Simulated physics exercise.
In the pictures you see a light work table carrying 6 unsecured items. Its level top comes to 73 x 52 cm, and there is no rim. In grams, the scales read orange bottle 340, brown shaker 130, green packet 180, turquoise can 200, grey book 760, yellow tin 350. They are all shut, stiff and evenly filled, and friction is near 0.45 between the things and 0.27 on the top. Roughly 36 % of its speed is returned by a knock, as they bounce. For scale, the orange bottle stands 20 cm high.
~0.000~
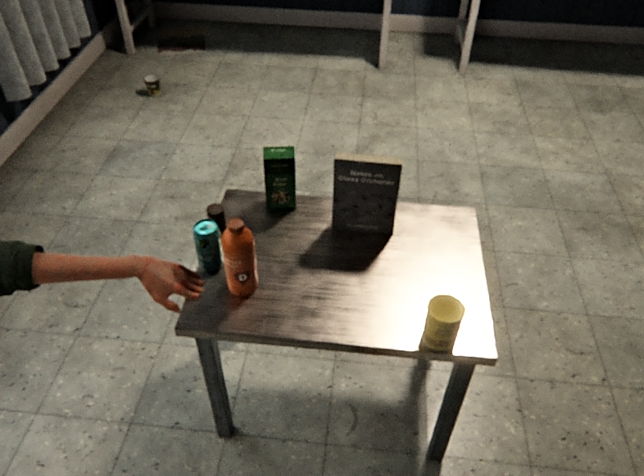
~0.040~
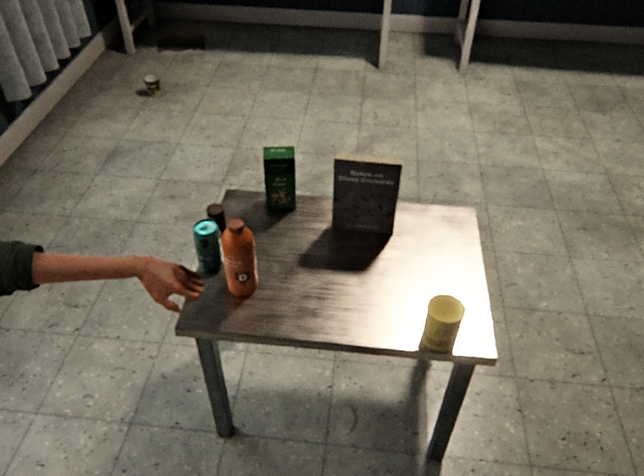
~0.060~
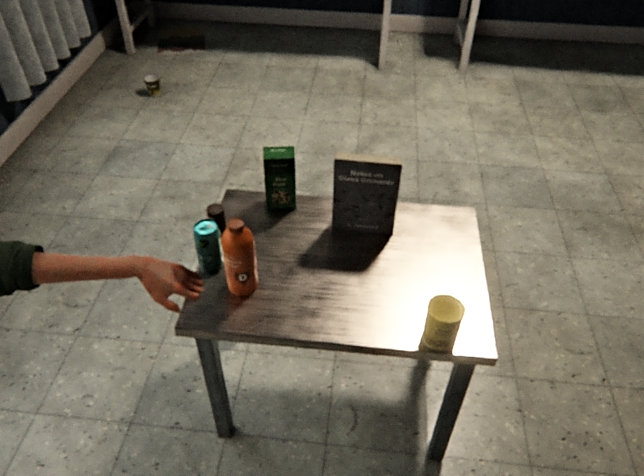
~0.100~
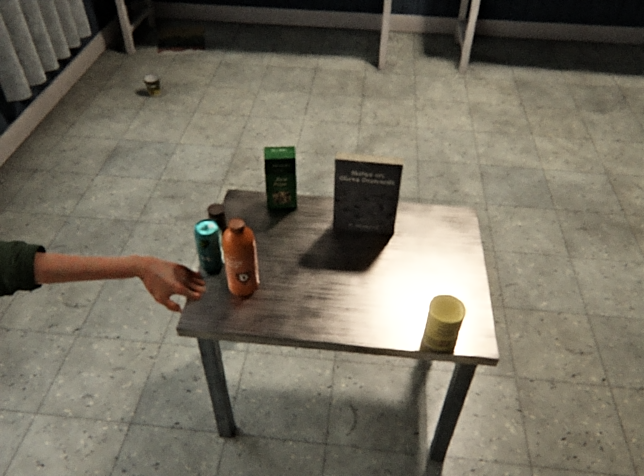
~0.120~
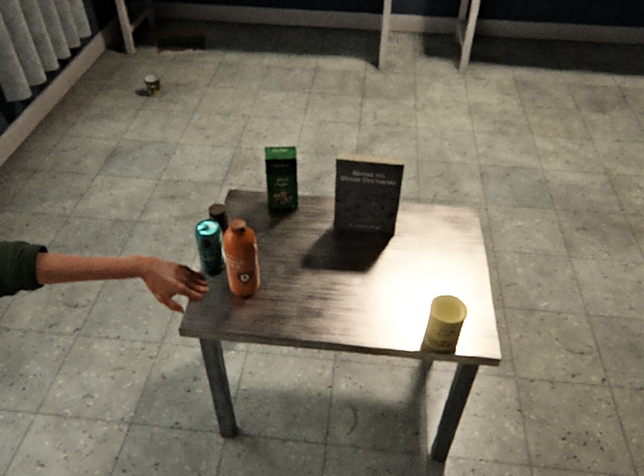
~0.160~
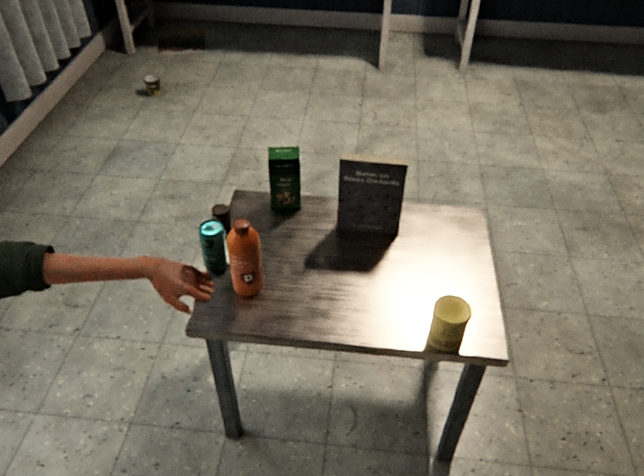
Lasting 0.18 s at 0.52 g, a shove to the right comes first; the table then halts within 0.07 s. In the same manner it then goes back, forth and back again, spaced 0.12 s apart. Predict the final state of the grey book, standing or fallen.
Standing.
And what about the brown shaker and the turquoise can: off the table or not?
Brown shaker: Out of bounds; turquoise can: Out of bounds.
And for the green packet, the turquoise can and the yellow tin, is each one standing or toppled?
The green packet stays upright; the turquoise can tips over; the yellow tin is still upright.
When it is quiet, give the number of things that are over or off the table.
In total, 2.
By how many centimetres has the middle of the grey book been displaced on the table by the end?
I'd say about 3 cm between start and finish.
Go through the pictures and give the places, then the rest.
The first picture shows grey book (365, 195); orange bottle (239, 256).
The second picture shows green packet (280, 178); turquoise can (209, 246).
The third picture shows yellow tin (443, 323); orange bottle (239, 256).
The fourth picture shows green packet (281, 179).
The fifth picture shows table shifted 1 cm; turquoise can (211, 246); yellow tin (445, 323).
The sixth picture shows table shifted 3 cm; grey book (370, 195); orange bottle (245, 256).
After 0.56 s, table shifted 7 cm; grey book moved 3 cm near (404, 198); green packet moved 3 cm; orange bottle moved 3 cm.
After 1.06 s, table shifted 12 cm; brown shaker and turquoise can now off the table; grey book moved 2 cm near (404, 198); yellow tin moved 2 cm.
After 1.36 s, table shifted 3 cm; grey book moved 6 cm near (400, 198); green packet moved 9 cm; orange bottle moved 7 cm.
In the end (2.1 s), off the table and tipped over, brown shaker and turquoise can; not toppled but over 5 cm from the start, orange bottle and green packet; the other 2 under 5 cm from the start. At the end, from the last picture's camera, grey book near (378, 196).
